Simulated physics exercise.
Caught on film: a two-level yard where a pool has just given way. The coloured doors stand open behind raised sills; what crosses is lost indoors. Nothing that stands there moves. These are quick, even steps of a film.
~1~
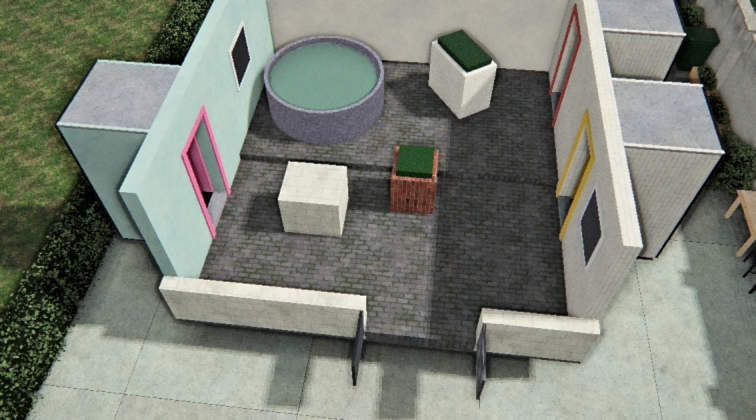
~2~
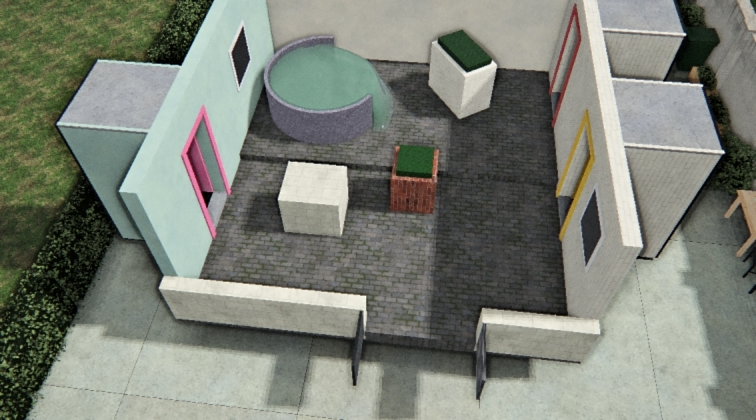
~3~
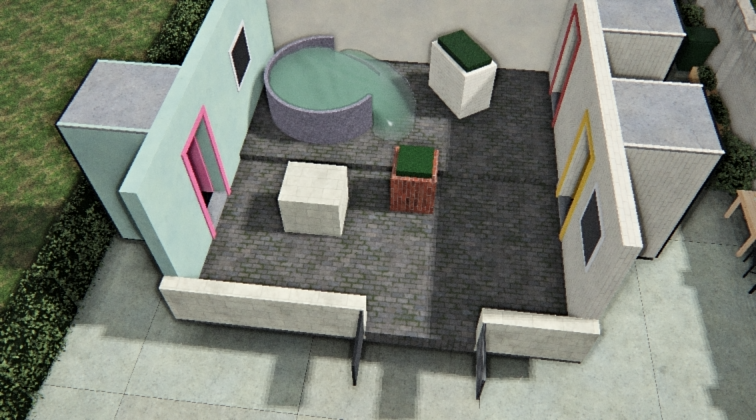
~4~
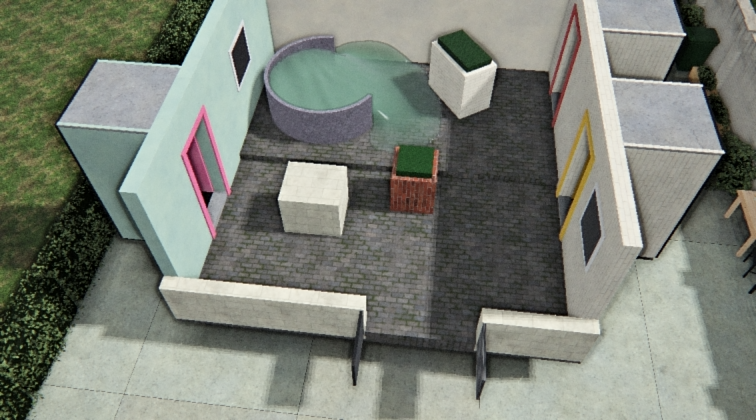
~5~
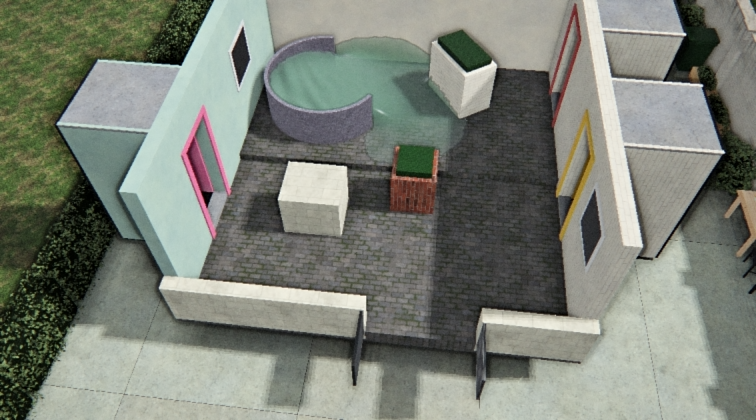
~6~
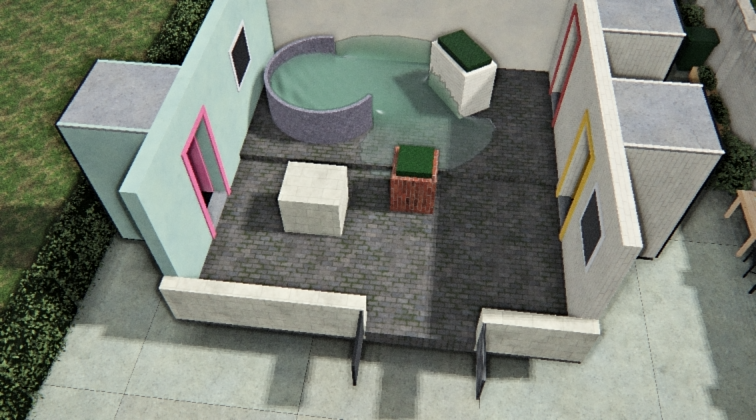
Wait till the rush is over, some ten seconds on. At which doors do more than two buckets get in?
In the end: The red door lets in a lot; the pink door admits no more than that; the yellow door lets in a lot.
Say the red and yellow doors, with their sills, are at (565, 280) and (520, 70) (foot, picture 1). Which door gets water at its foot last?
The door marked pink.
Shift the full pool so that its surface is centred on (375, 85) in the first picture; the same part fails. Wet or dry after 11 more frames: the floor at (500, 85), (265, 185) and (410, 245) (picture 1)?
One after the other: Under water, free of water, clear.
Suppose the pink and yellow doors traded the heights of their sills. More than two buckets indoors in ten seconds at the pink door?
In short: The pink one is over.
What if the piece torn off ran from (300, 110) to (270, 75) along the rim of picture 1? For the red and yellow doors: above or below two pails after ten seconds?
The red door takes less, the yellow door lets more in.
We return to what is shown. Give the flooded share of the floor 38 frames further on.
Near 90 in a hundred.
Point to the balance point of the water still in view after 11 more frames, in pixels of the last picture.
At about (398, 102).
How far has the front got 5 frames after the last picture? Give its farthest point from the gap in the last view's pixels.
Close to (549, 193).
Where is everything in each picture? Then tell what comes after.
The first picture shows the round pool at (324, 75) is whole and still.
In the second picture, the front is at a hidden place, out from the gap at (376, 79).
In the third picture, water pours out at (376, 82) and has run to a hidden place.
In the fourth picture, water pours out at (376, 83) and has run to a hidden place.
In the fifth picture, the front is at a hidden place, out from the gap at (376, 84).
In the sixth picture, water pours out at (376, 84) and has run to (478, 150).
A moment on, water covers 35 % of the floor; the red door wet at the sill, nothing in, the pink door not reached, the yellow door not reached.
Next, water covers 45 % of the floor; the red door over two buckets in, the pink door not reached, the yellow door under two buckets in.
Then, water covers 70 % of the floor; the red door over two buckets in, the pink door wet at the sill, nothing in, the yellow door over two buckets in.
Later, water covers 90 % of the floor; the red door far over two buckets in, the pink door wet at the sill, nothing in, the yellow door far over two buckets in.
In the end, water covers 95 % of the floor; the red door far over two buckets in, the pink door under two buckets in, the yellow door far over two buckets in.
